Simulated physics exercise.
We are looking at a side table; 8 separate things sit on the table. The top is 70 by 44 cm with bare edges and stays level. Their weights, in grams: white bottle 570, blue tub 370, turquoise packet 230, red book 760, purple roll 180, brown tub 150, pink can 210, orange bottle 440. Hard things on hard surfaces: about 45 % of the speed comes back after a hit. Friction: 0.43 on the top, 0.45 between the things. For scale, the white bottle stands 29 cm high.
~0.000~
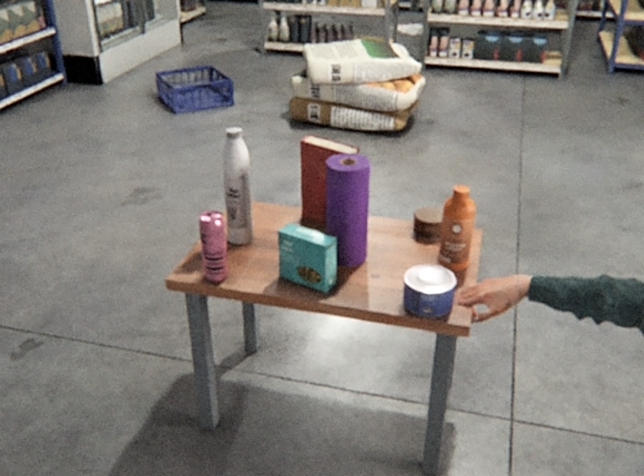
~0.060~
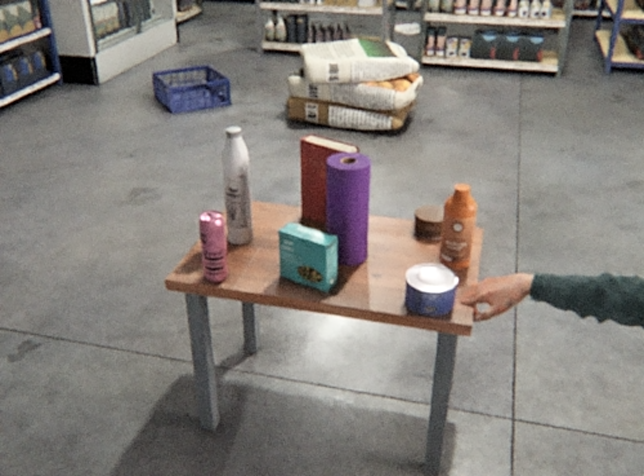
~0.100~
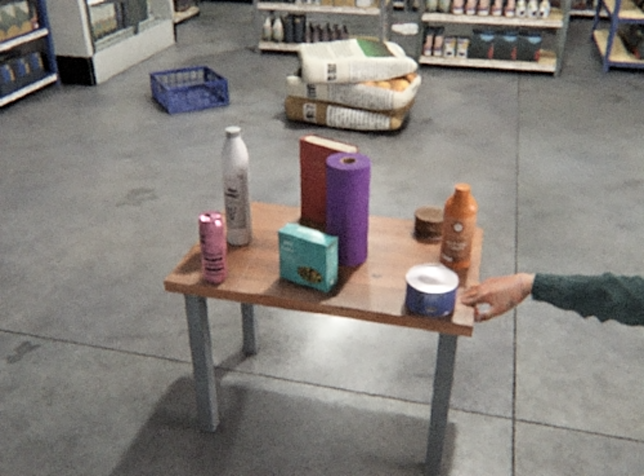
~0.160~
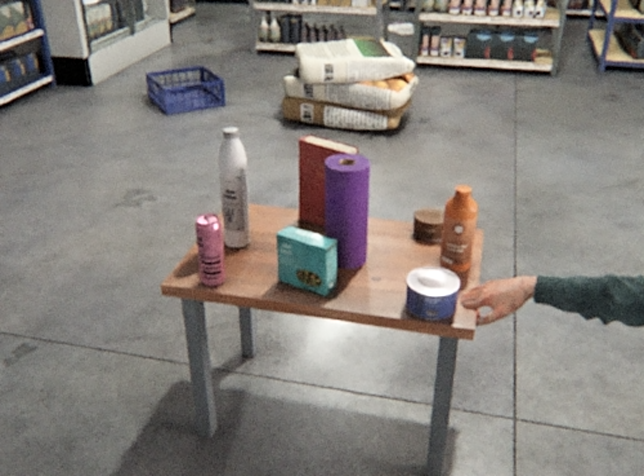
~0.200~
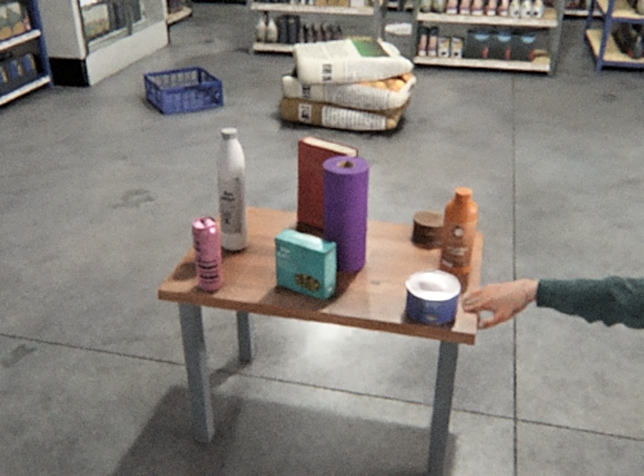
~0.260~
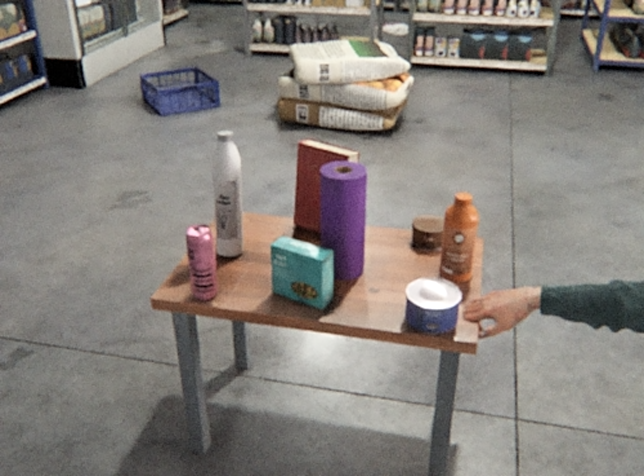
In a shop aisle, a hand at the right edge of a small wooden table holding bottles, tubs and a purple roll shifts it slightly toward the viewer, and the red book behind the roll leans a little left.
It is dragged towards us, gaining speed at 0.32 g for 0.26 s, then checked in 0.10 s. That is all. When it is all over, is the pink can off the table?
The pink can falls off the table.
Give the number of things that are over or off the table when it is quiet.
3 of them.
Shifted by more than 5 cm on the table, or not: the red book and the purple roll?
The red book leaves its spot; the purple roll stays put.
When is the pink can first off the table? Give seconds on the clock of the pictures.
At about 0.5 s.
After 0.46 s, table 15 cm from its start; pink can 24° off upright near (179, 292); red book 14° off upright; purple roll 5° off upright.
After 0.76 s, table 15 cm from its start; pink can now off the table; white bottle 58° off upright; red book 13° off upright.
After 0.96 s, table 15 cm from its start; white bottle on its side; red book 35° off upright; turquoise packet moved 3 cm.
After 1.16 s, table 15 cm from its start; white bottle on its side; red book on its side; turquoise packet moved 3 cm.
In the end (2.6 s), off the table, pink can; toppled on the table, white bottle and red book; the other 5 under 5 cm from the start.
